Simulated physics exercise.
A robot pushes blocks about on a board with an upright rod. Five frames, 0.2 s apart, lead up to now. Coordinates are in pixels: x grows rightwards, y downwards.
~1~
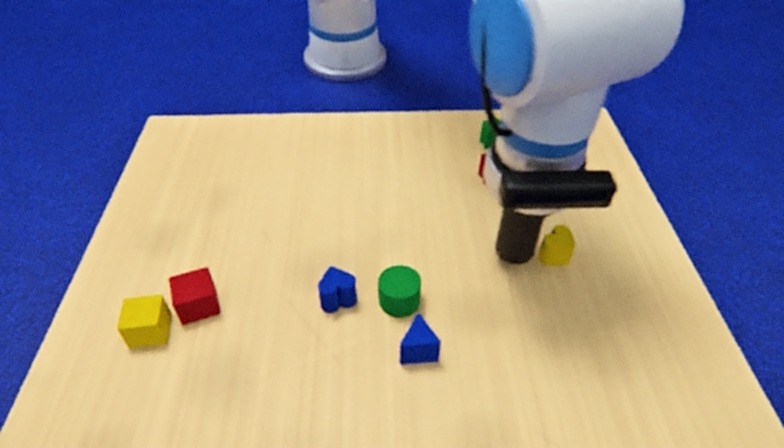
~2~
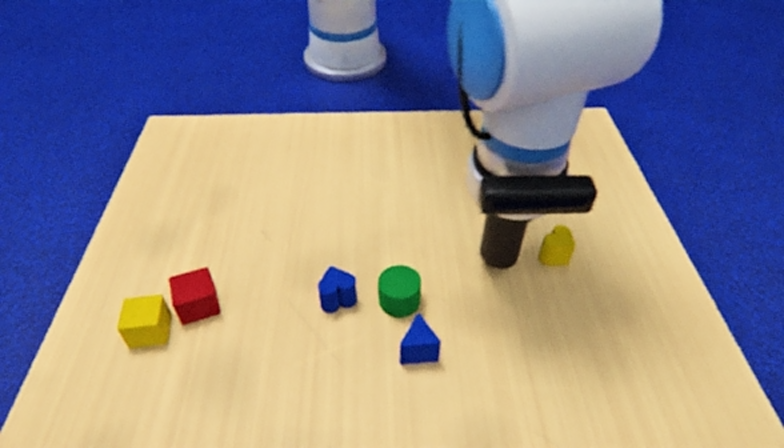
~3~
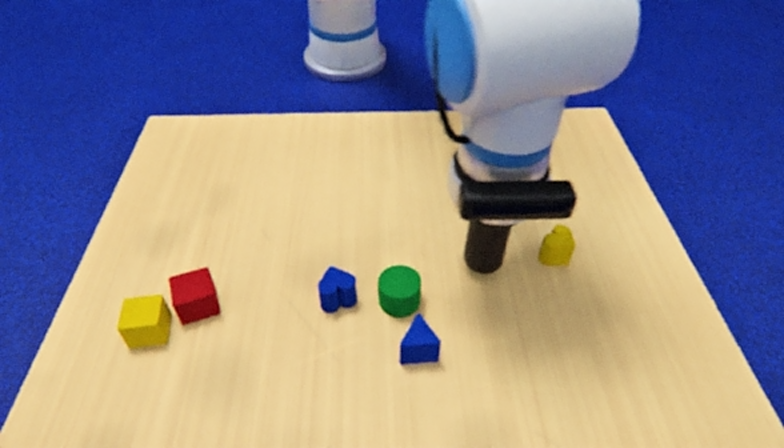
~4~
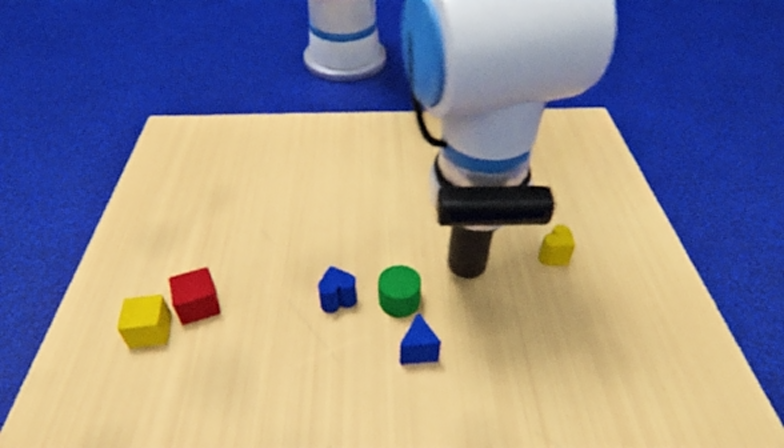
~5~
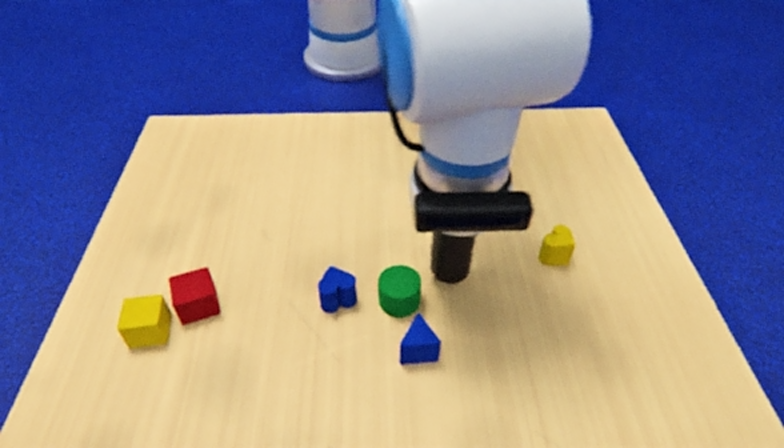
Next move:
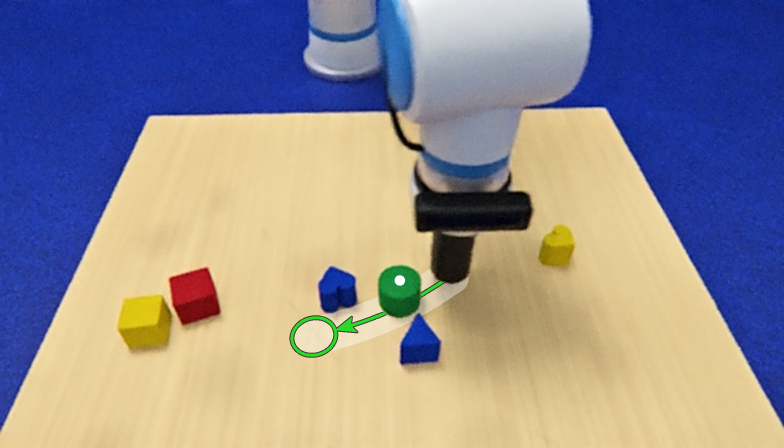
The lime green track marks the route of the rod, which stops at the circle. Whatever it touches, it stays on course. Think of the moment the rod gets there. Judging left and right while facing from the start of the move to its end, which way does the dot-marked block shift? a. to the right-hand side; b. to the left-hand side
The correct letter is a.
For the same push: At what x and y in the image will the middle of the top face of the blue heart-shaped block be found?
Near (311, 277).
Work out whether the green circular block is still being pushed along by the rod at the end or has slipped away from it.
It rides in front to the end.
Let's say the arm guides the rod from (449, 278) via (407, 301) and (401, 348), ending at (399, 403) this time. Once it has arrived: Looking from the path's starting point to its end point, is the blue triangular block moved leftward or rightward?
It will end up to the left.
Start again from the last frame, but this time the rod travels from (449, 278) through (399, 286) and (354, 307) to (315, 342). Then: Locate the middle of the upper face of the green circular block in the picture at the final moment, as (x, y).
Pixel (324, 363).
Path on the board, from (449, 278) over (388, 312) to (314, 336); the dot is on the green circular block.
On the path given first. One third of the way, rod at (410, 292); blue heart-shaped block at (331, 280); green circular block at (369, 293).
Two thirds of the way, rod at (364, 312); blue heart-shaped block at (311, 277), turned 70° clockwise; green circular block at (318, 310).
At the end, rod at (312, 327); blue heart-shaped block at (311, 277), turned 70° clockwise; green circular block at (264, 321); blue triangular block in place.
